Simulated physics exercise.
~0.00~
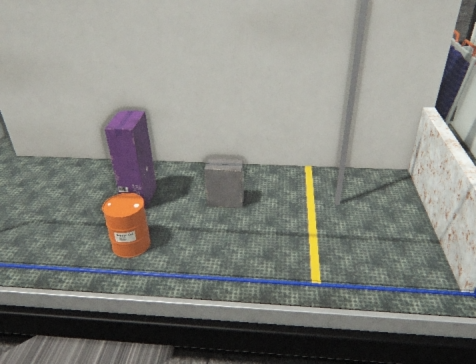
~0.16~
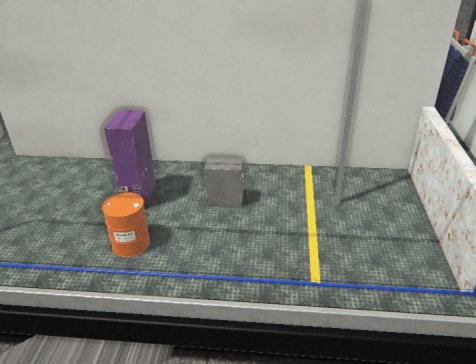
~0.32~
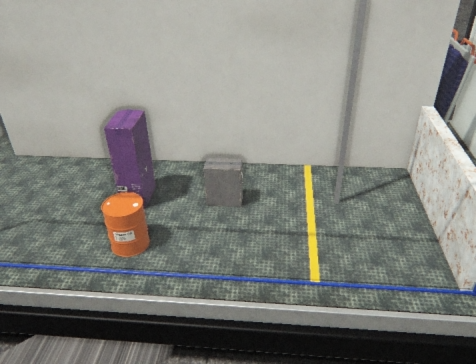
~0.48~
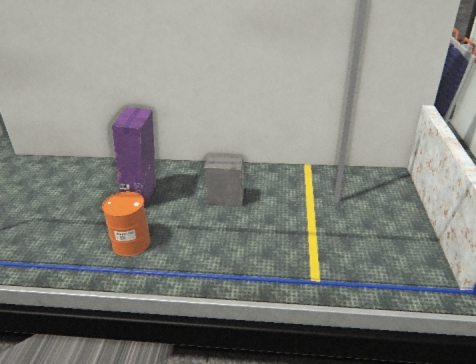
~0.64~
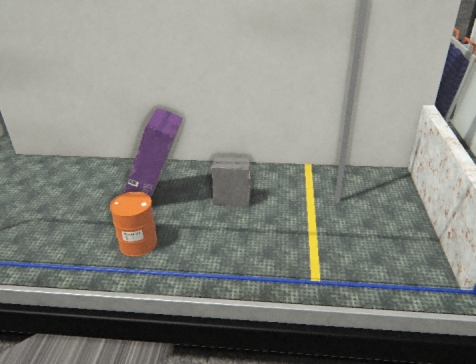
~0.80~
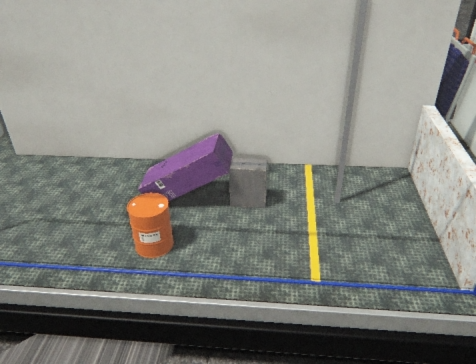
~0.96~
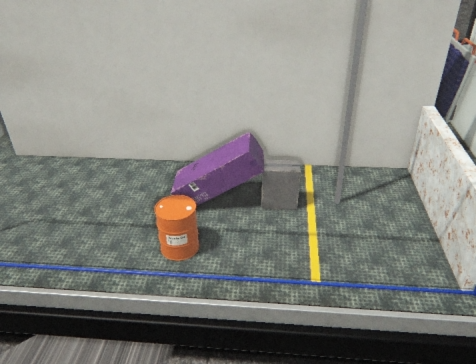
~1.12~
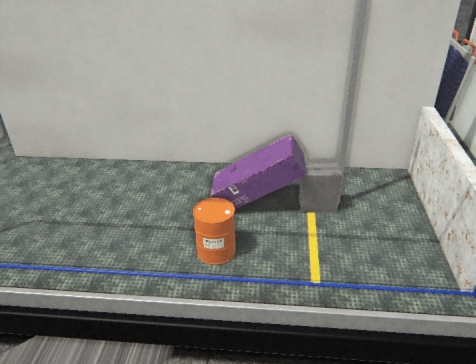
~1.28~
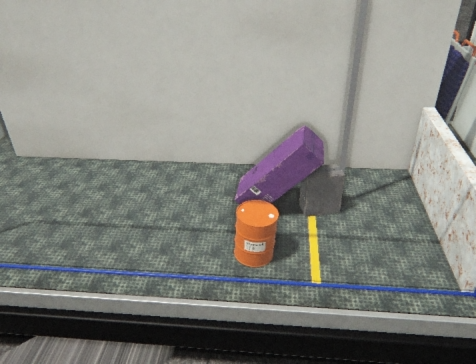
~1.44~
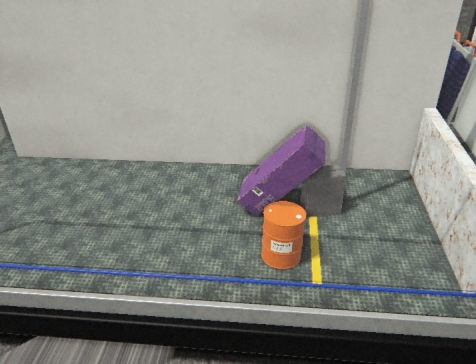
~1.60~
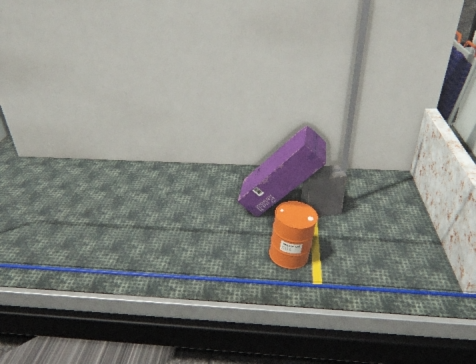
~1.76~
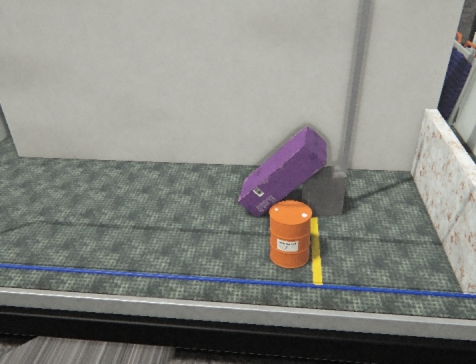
The purple box topples right against the grey pack, and the orange drum stops short of the yellow line.
